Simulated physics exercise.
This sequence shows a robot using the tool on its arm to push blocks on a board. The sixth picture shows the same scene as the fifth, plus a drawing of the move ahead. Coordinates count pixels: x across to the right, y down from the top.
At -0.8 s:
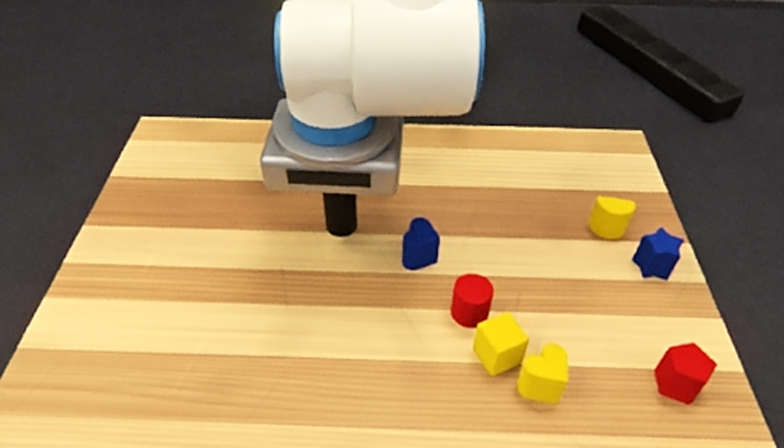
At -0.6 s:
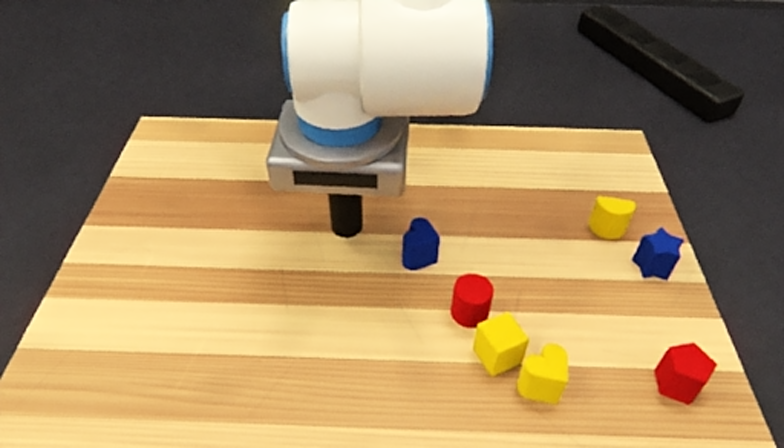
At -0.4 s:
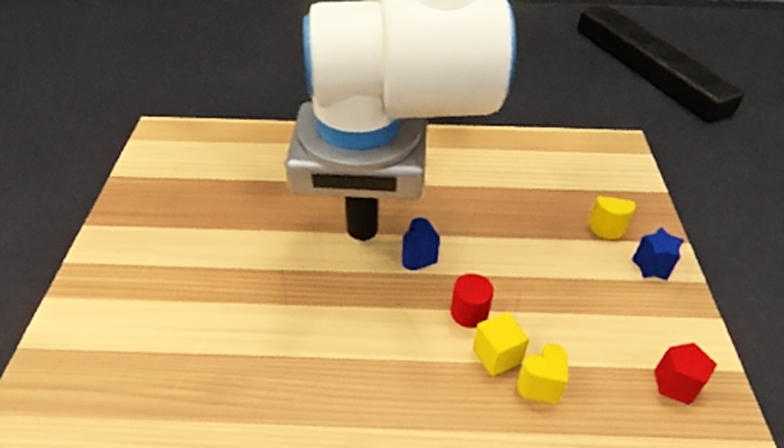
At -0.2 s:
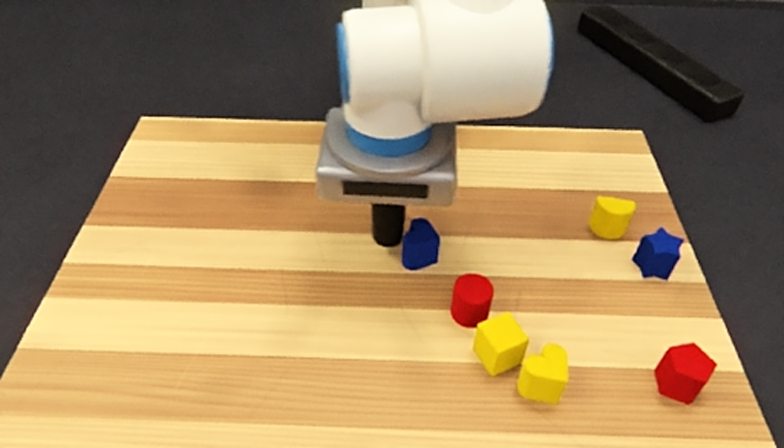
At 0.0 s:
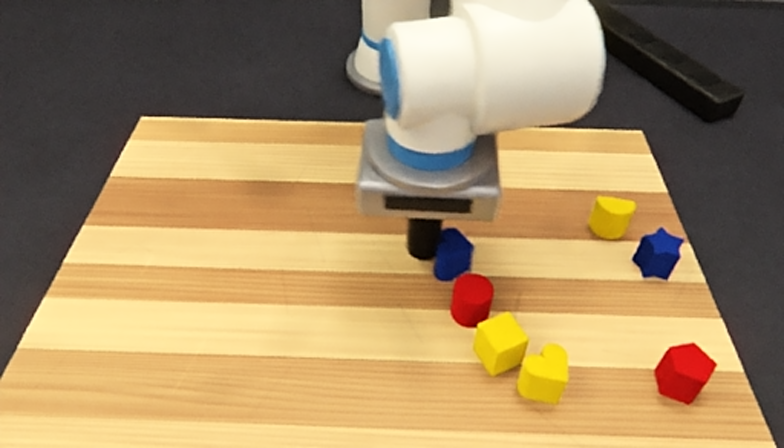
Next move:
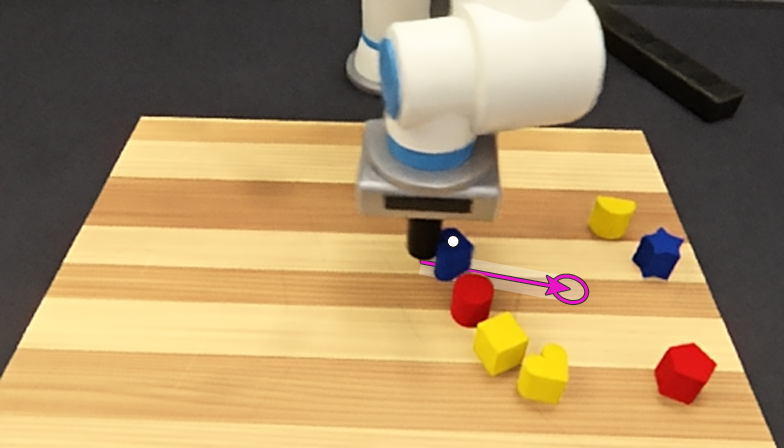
A white robot arm with a black tool moved right across a striped wooden board, slowly at first, then pushed a small blue block to the right, near a red cylinder, while the other blocks stayed still.
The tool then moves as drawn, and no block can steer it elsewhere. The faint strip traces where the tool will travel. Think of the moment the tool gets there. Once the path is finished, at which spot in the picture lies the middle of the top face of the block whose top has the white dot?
Expect it around (611, 270).
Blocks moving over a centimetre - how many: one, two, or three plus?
That's one.
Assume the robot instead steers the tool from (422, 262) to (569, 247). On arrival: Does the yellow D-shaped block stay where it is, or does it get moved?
The result: It stays put.
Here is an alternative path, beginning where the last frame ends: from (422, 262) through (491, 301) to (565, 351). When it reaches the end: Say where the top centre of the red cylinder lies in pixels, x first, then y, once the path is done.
It sits at (489, 308).
Drawn move, from (422, 262) to (570, 289); the dot is on the blue heart.
The first path, step by step. One third of the way, tool (472, 258); blue heart (505, 251).
Two thirds of the way, tool (523, 267); blue heart (557, 261).
At the end, tool (575, 276); blue heart (611, 270); red cylinder still.
